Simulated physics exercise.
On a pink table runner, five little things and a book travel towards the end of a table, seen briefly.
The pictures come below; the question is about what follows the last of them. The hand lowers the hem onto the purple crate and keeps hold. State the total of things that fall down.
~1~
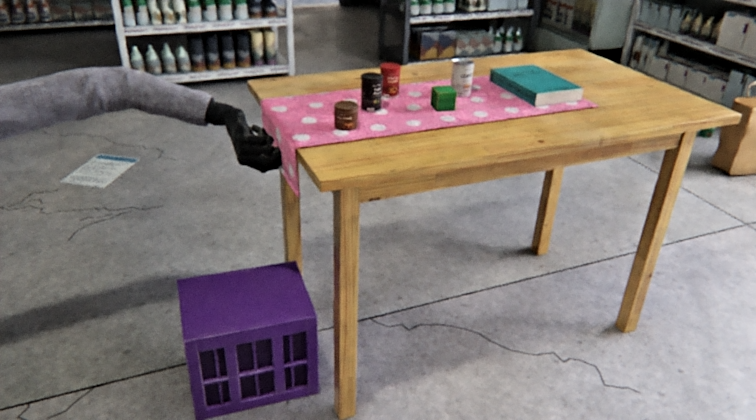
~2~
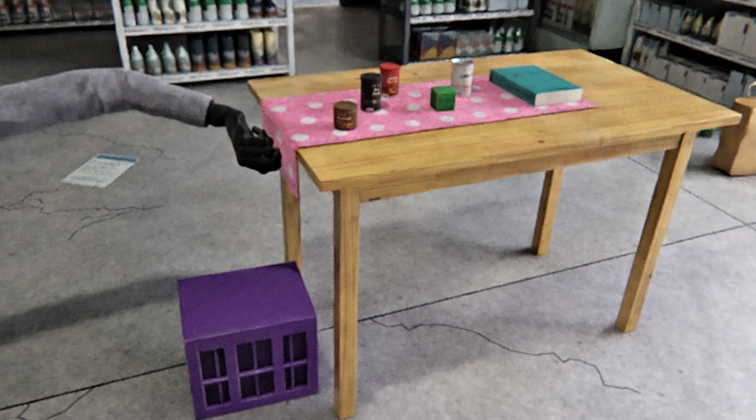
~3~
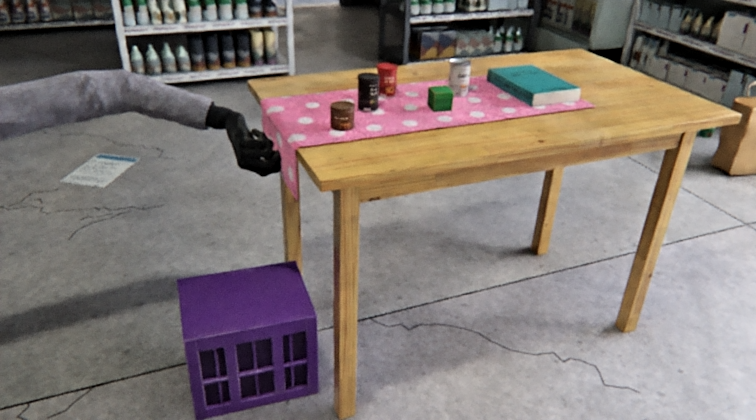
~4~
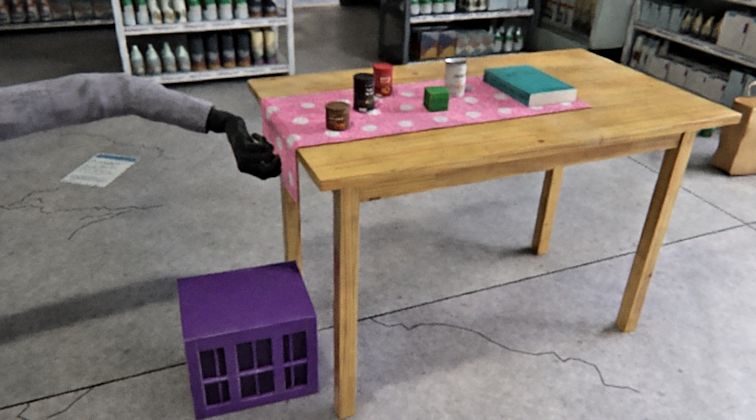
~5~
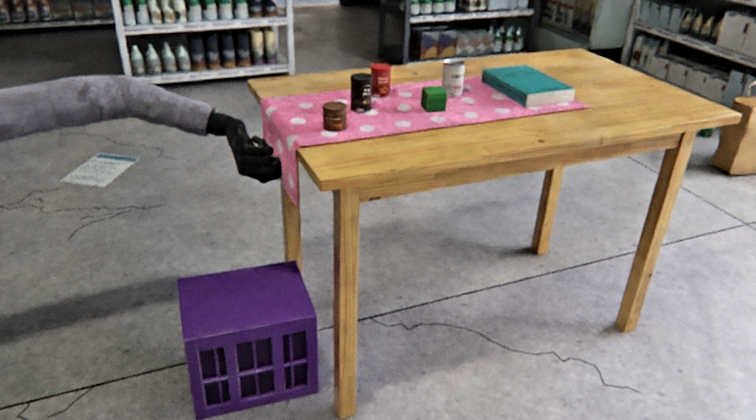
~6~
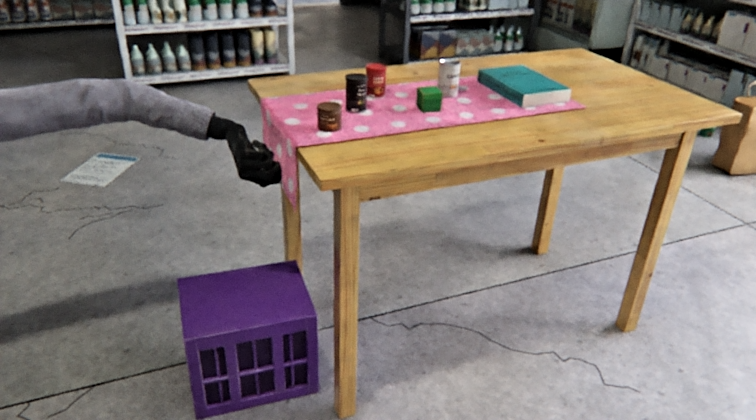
The total is three.
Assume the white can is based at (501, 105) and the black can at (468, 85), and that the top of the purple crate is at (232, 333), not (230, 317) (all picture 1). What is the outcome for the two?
White can: Still up. Black can: Still up.
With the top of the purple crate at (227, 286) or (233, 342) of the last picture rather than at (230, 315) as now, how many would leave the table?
Count: 2, then 4.
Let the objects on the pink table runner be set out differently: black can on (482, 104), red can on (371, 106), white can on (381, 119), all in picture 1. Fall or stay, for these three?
Black can kept, red can dropped, white can dropped.
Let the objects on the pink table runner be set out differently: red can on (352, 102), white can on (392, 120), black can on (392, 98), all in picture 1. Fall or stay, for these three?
As for the red can, it goes off; the white can goes off; the black can goes off.
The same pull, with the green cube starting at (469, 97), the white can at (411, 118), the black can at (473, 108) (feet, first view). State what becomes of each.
Outcome: Green cube keeps its perch; white can is gone; black can keeps its perch.
Soon after, hem near (280, 245); brown pot gone.
Then, hem near (281, 276); brown pot and black can gone.
At rest, hem on the crate; brown pot, black can and red can gone. It carries off three.
